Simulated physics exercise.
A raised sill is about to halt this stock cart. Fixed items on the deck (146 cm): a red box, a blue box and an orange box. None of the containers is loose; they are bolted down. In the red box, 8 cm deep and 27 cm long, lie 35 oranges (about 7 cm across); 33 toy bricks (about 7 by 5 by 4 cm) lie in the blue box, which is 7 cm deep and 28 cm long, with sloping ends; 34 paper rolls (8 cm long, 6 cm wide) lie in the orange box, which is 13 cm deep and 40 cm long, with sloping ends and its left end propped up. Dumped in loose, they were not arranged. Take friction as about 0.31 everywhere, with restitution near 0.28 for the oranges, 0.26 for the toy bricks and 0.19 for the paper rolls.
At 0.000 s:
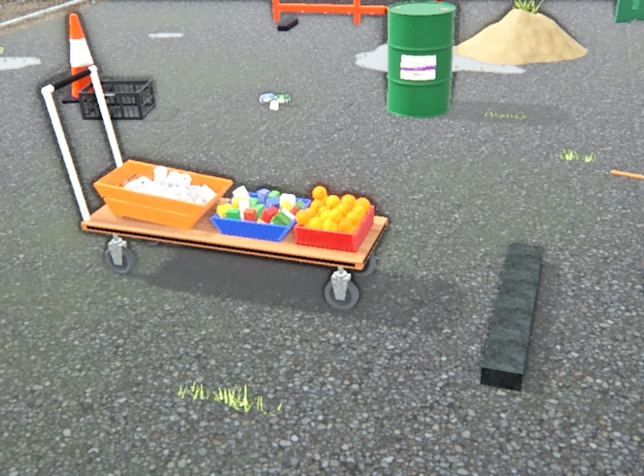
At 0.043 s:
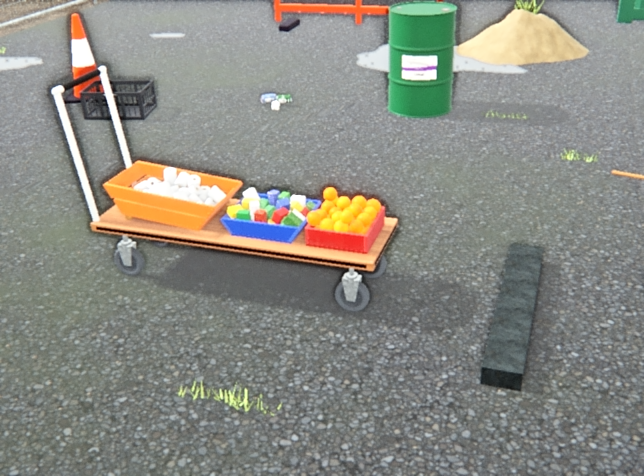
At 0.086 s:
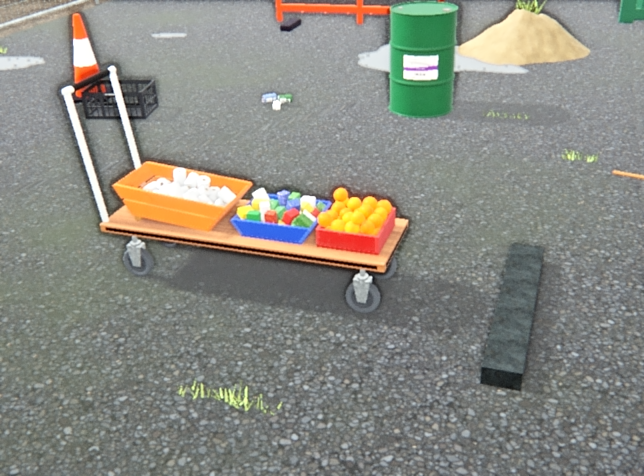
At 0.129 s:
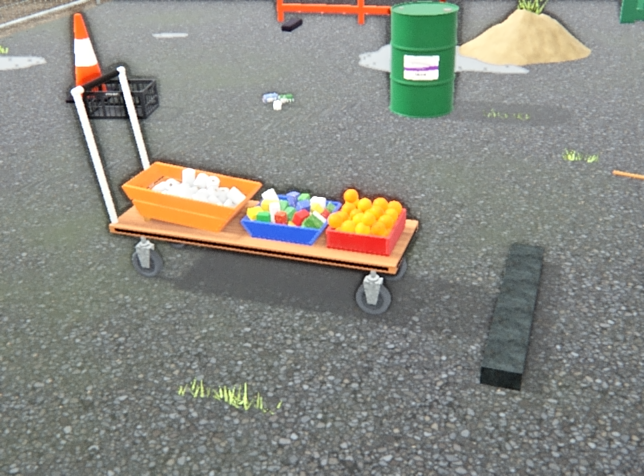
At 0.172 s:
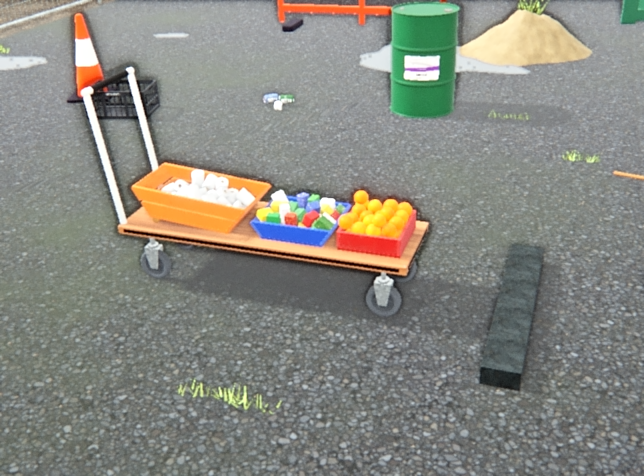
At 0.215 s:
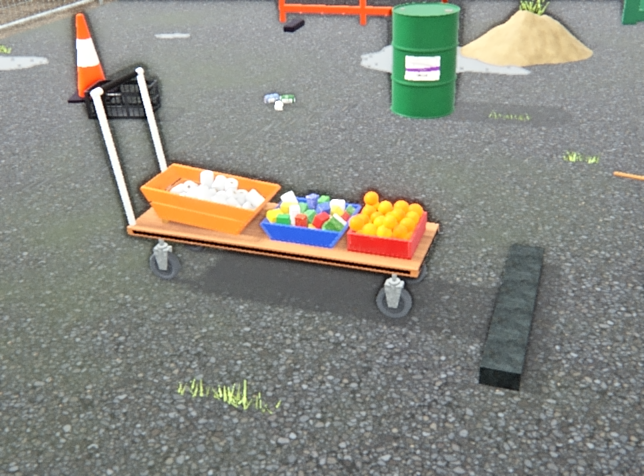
In the video, a flat wooden cart carrying an orange box of white rolls, a blue box of colourful toy bricks and a red box of oranges rolls slowly rightward across grey pavement toward a dark raised sill.
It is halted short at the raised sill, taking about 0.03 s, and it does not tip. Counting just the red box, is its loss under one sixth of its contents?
Yes, it loses under one sixth.
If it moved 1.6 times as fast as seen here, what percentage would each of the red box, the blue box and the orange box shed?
In that case the red box sheds 30 per cent, the blue box 10 per cent and the orange box 10 per cent.
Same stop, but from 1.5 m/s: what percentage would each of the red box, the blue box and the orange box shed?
Red box 20 %, blue box 0 %, orange box 10 %.
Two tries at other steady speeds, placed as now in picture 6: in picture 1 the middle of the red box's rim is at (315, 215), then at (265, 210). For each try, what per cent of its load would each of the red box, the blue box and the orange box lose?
Red box 30 then 50, blue box 10 then 40, orange box 0 then 30 per cent.
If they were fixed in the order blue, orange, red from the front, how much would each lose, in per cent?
Red box 10 %, blue box 0 %, orange box 0 %.
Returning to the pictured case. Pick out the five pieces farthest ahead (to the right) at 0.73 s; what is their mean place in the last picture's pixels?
Somewhere near pixel (496, 233).
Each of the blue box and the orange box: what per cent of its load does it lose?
For the blue box it's 0 %, and for the orange box it's 0 %.
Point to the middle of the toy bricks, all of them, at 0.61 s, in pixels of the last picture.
The middle is around (396, 227).
After 0.51 s, contact.
After 0.61 s, the red box has all 35, the blue box has all 33 and the orange box has all 34.
After 0.73 s, the red box is down by 1 of 35, the blue box has all 33 and the orange box has all 34.
After 0.96 s, the red box is down by 2 of 35, the blue box has all 33 and the orange box has all 34.
Outcome (at 1.47 s), the red box is down by 2 of 35, the blue box has all 33 and the orange box has all 34. Asked share, 2 of 35, 6 per cent.
